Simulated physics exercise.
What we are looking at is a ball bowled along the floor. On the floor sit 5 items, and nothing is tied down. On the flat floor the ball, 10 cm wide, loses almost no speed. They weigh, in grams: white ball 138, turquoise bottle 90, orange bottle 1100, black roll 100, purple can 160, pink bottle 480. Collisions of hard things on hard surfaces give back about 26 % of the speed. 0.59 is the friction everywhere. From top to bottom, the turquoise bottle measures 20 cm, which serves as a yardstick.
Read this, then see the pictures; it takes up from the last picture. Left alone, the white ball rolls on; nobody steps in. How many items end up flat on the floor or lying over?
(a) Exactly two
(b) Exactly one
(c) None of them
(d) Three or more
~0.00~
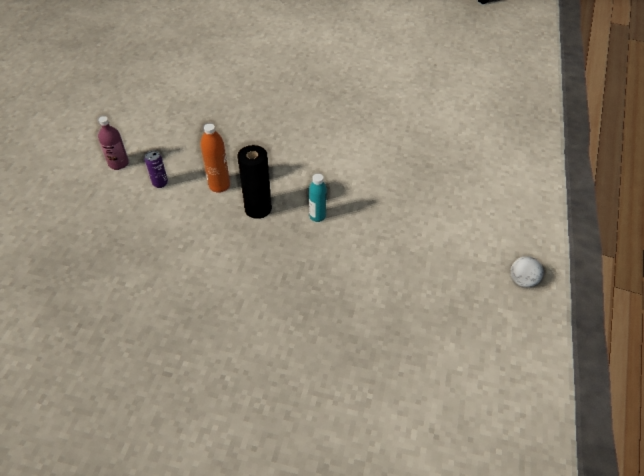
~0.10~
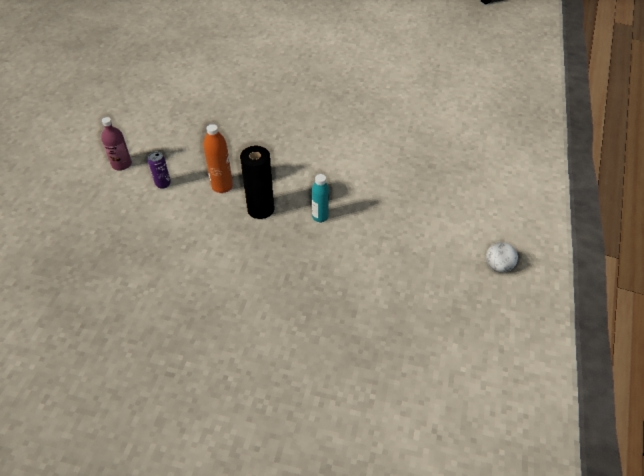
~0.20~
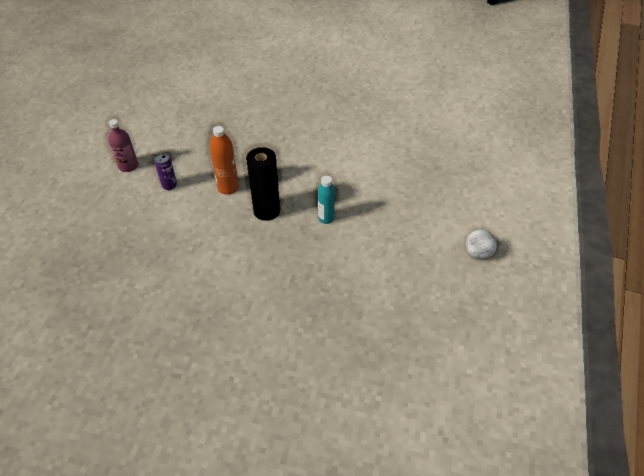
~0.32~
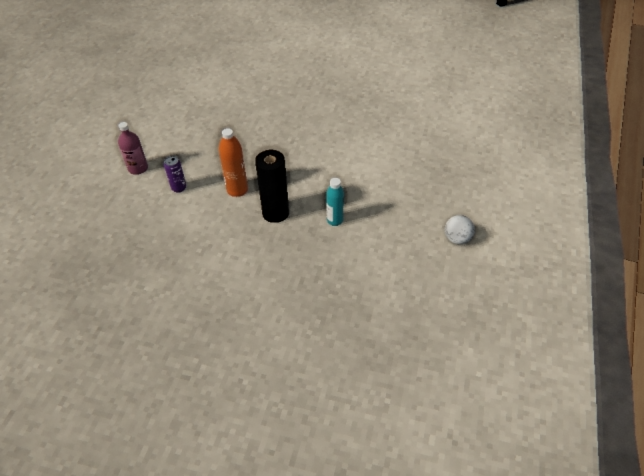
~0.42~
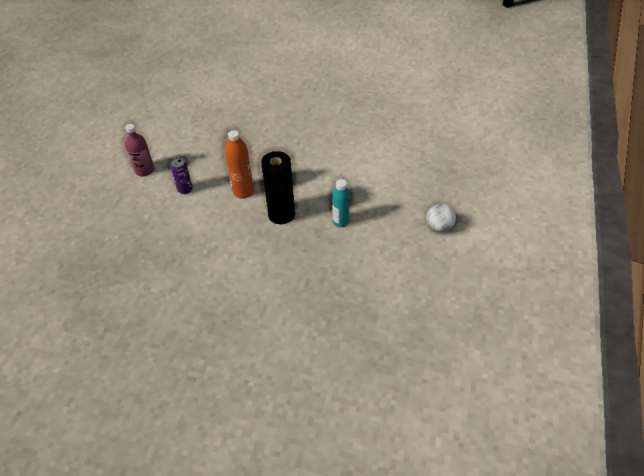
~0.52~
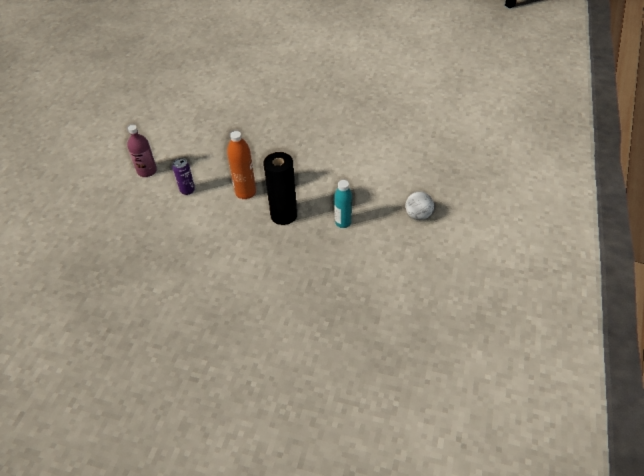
Option c: None of them.
After 1.12 s, 110 cm rolled; white ball near (296, 140).
After 1.72 s, 168 cm rolled; white ball near (198, 88).
By the end (2.3 s), all 5 in place, give or take 8 cm. Seen from the same camera at the end, turquoise bottle near (343, 204), orange bottle near (241, 165).
